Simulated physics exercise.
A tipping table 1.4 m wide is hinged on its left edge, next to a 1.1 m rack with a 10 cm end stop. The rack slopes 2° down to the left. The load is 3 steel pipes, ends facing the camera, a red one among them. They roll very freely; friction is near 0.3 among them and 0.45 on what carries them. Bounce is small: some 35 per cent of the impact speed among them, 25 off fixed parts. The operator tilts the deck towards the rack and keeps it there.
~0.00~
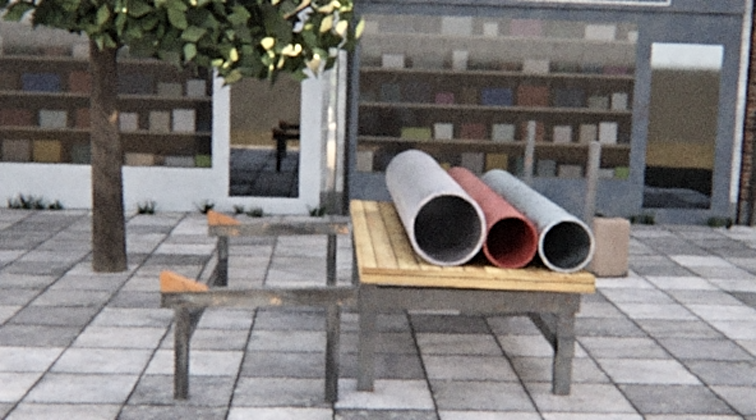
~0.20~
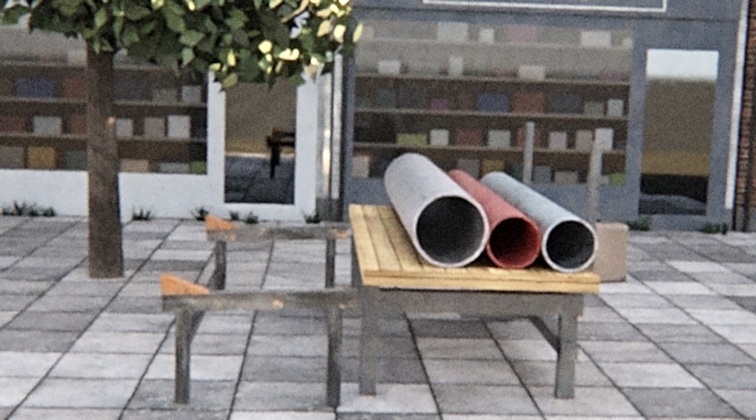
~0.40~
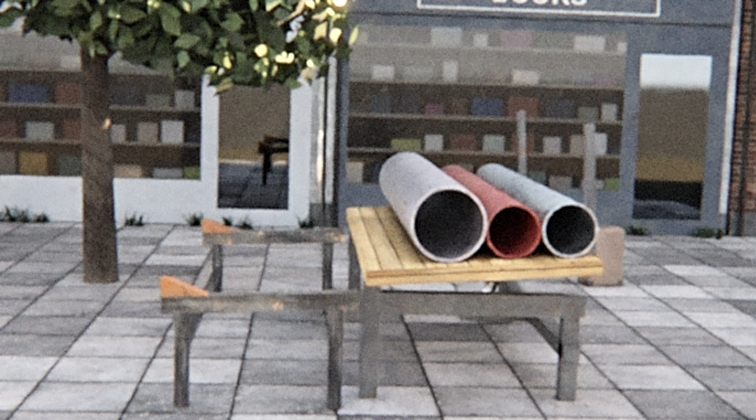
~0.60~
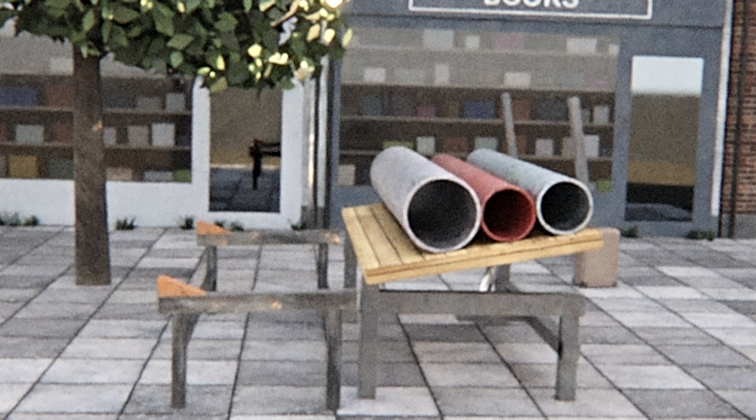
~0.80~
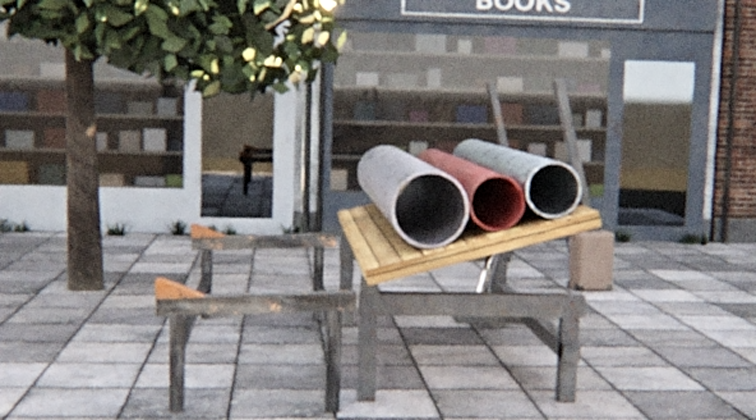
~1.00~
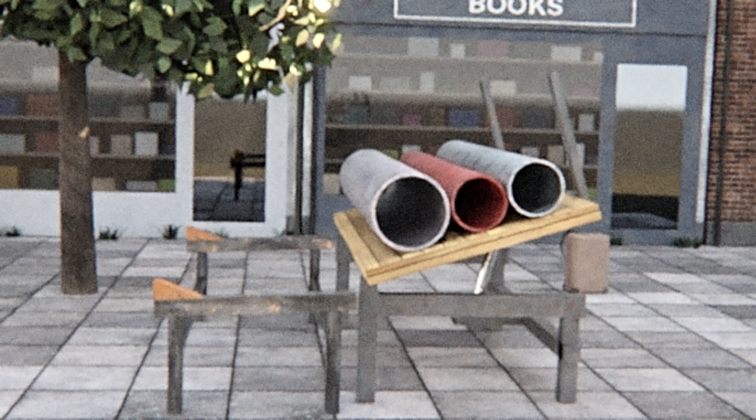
Outside a bookshop, a wooden tabletop tilts down to the left beside a low rack, three pipes shifting left on it.
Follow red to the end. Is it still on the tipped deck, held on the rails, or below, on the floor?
The red pipe comes to rest below, on the floor.
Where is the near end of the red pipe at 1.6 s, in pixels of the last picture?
At about (370, 235).
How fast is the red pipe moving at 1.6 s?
About 1.5 m/s.
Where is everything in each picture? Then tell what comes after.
Red (512, 243); deck tilted 1° back; stop top at (163, 276), in the first frame.
Red (515, 243); deck tilted 1° back, in the second frame.
Red (515, 232); deck tilted 4° to the rack, in the third frame.
Red (509, 215); deck tilted 10° to the rack, in the fourth frame.
Red (498, 204); deck tilted 15° to the rack, in the fifth frame.
Red (480, 204); deck tilted 17° to the rack, in the sixth frame.
By 1.6 s, red is on the deck, 10 cm from the hinge, rolling left; 0 lost over the end.
By 2.2 s, red is on the rack, 40 cm from the rack's far end, rolling left; 0 lost over the end.
By 3.0 s, red is over the stop and falling; 2 lost over the end.
Finally (10.9 s), red is over the stop, on the ground; 2 lost over the end.
